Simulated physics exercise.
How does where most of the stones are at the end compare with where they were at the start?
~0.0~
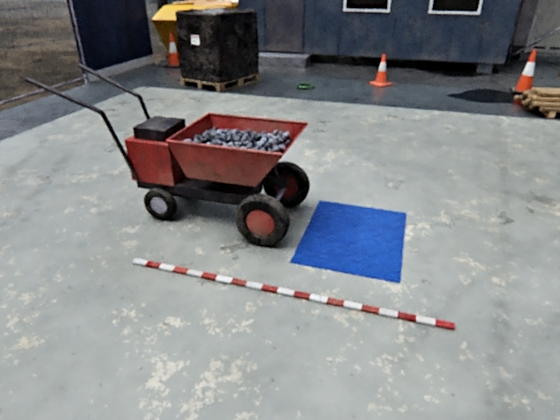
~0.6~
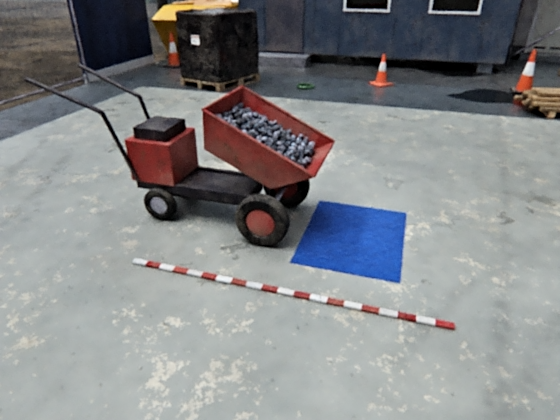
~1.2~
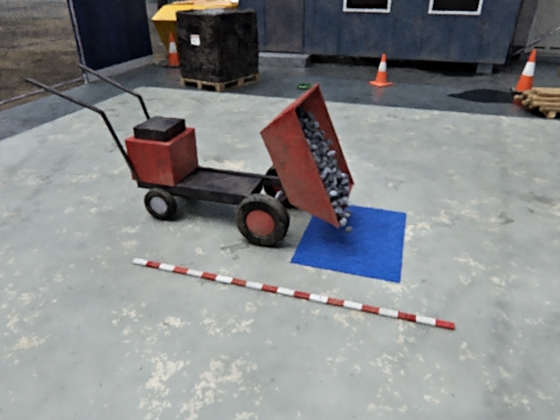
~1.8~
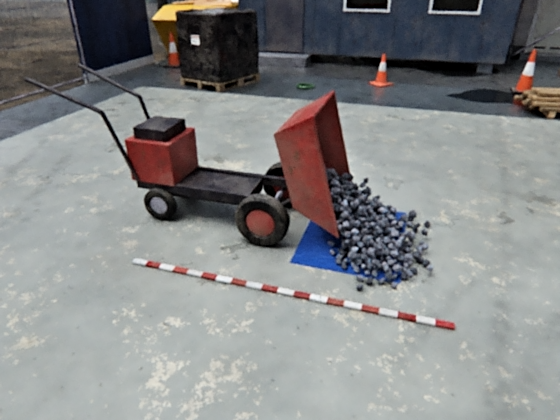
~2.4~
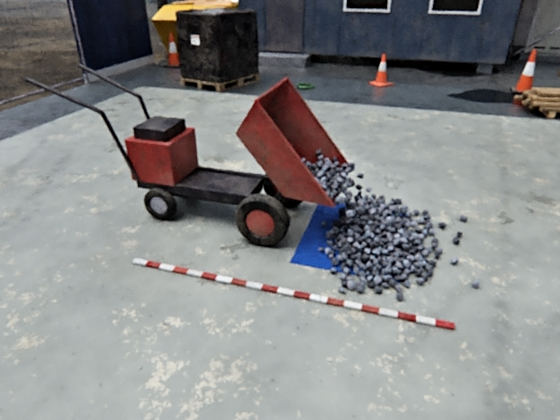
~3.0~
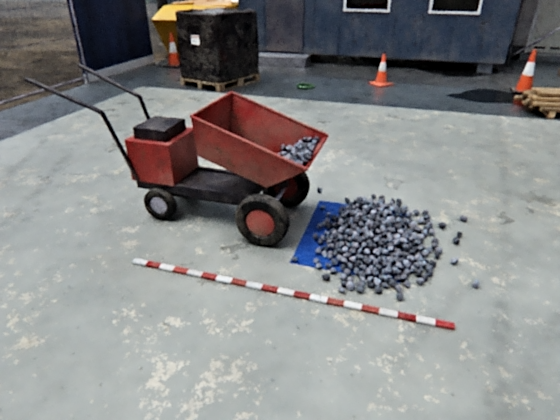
At the start the stones were all in the barrow's red tray, but by the end most of them lay in a spread-out heap on the ground to the right, largely over the blue sheet, with a few left in the tray.
